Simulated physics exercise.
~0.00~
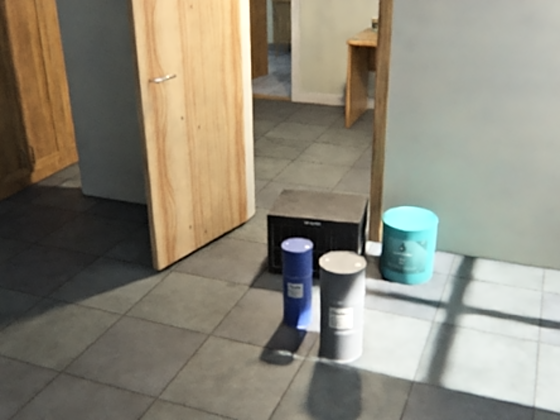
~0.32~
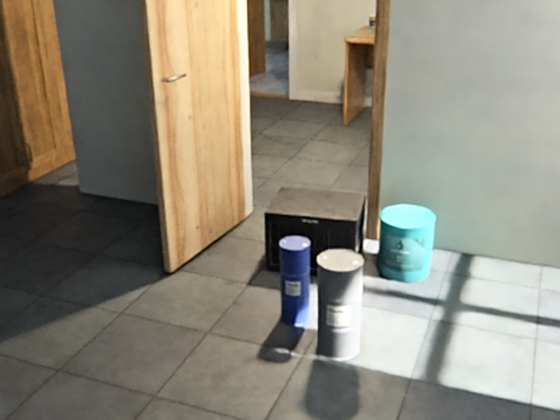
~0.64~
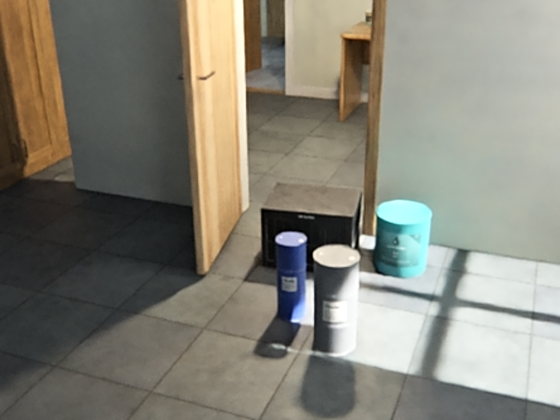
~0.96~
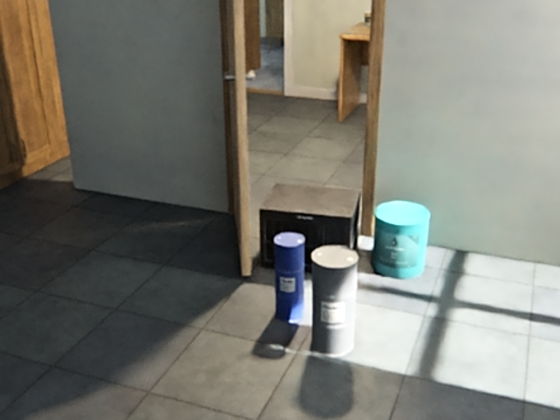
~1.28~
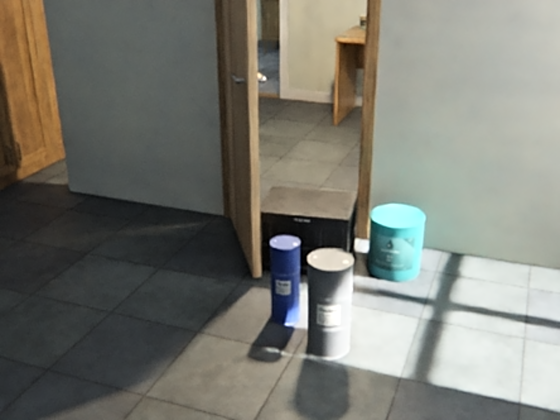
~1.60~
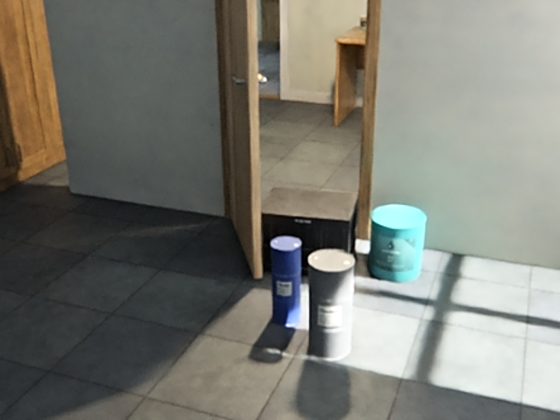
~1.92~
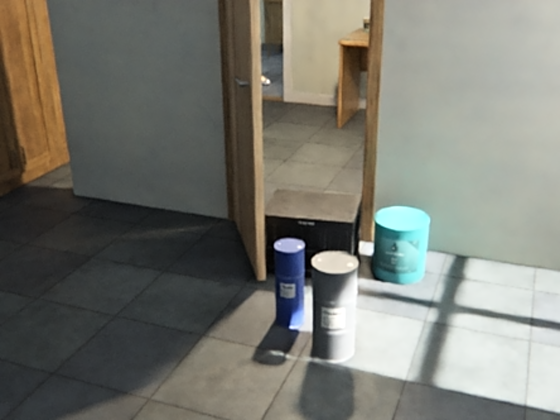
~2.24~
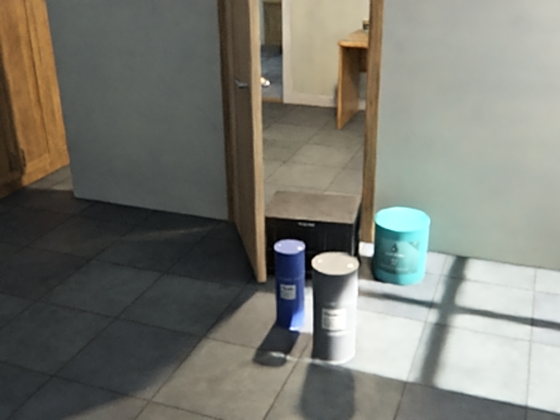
At first, a wooden door stands wide open into a grey-tiled room, its near edge swung out to the left of the doorway. A black chest sits in the opening, with a blue canister and a grey canister in front and a turquoise pail to the right by the wall. The door swings to the right, narrowing until it is seen almost edge-on. It turns slightly further and stops with its near edge beside the chest's left side. The view sways a little, but the door stays partly open and all four objects remain in place.
